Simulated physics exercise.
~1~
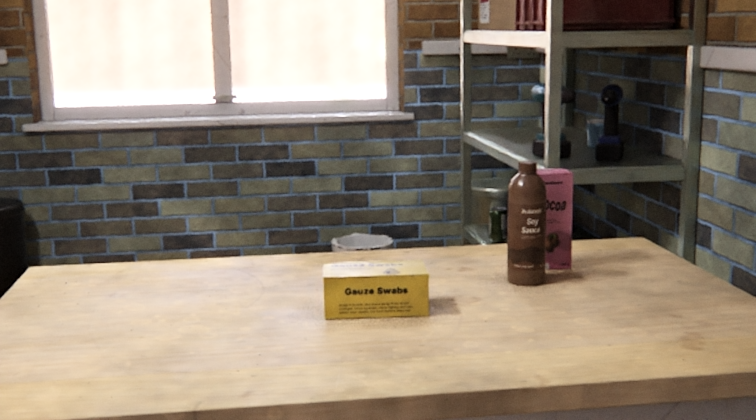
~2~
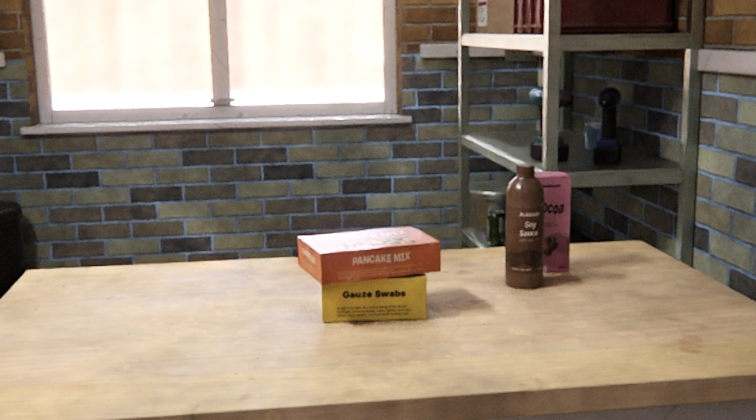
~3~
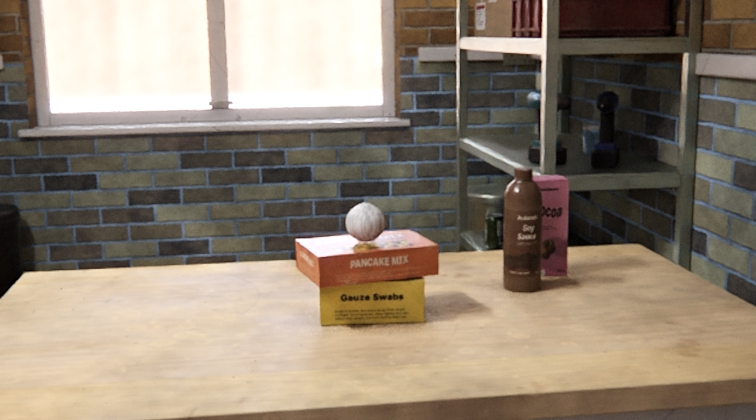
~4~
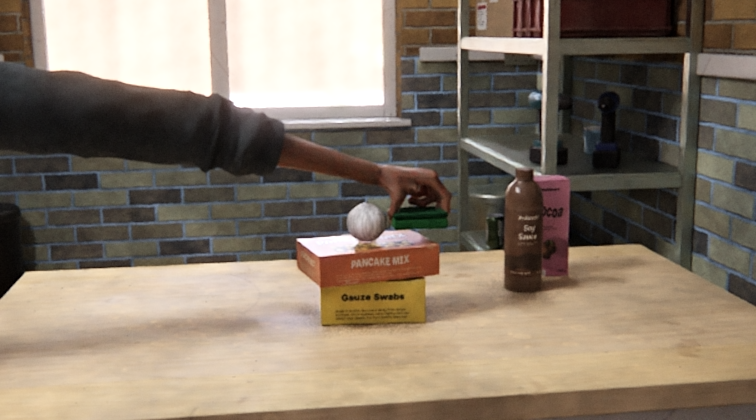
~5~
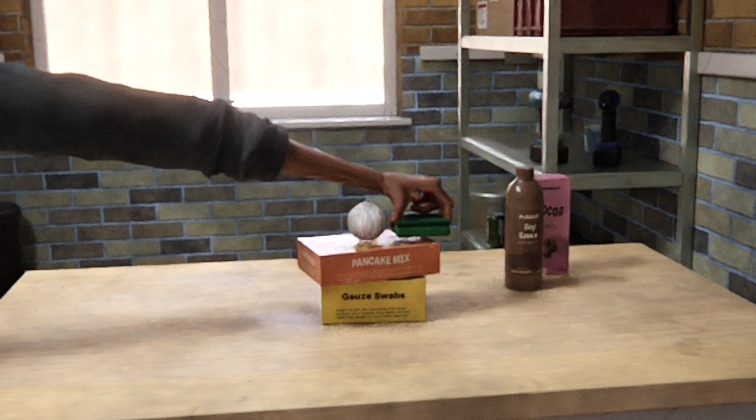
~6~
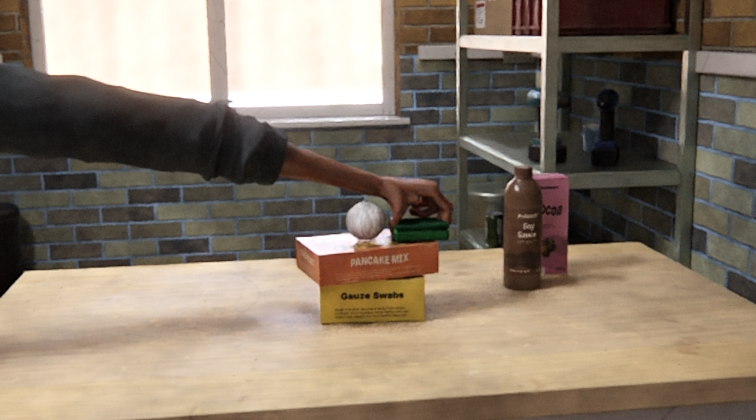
An orange pancake mix box appears on top of the yellow gauze swabs box on a wooden table, followed by a round whitish object on top. An arm then reaches in from the left and lowers a green object slightly onto the orange box, right of the round one.
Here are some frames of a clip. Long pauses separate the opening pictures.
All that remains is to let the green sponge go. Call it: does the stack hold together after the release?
Yes, it holds together.
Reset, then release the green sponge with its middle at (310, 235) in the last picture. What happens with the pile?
Outcome: The pile is still standing.
Then, 0.50 s on from there, no change.
Then, 1.20 s on from there, green sponge resting near (418, 230).
Then, 2.60 s on from there, green sponge resting near (417, 230).
In the end, all 6 unmoved. At the end, from the last picture's camera, green sponge near (417, 230). The pile keeps its balance.
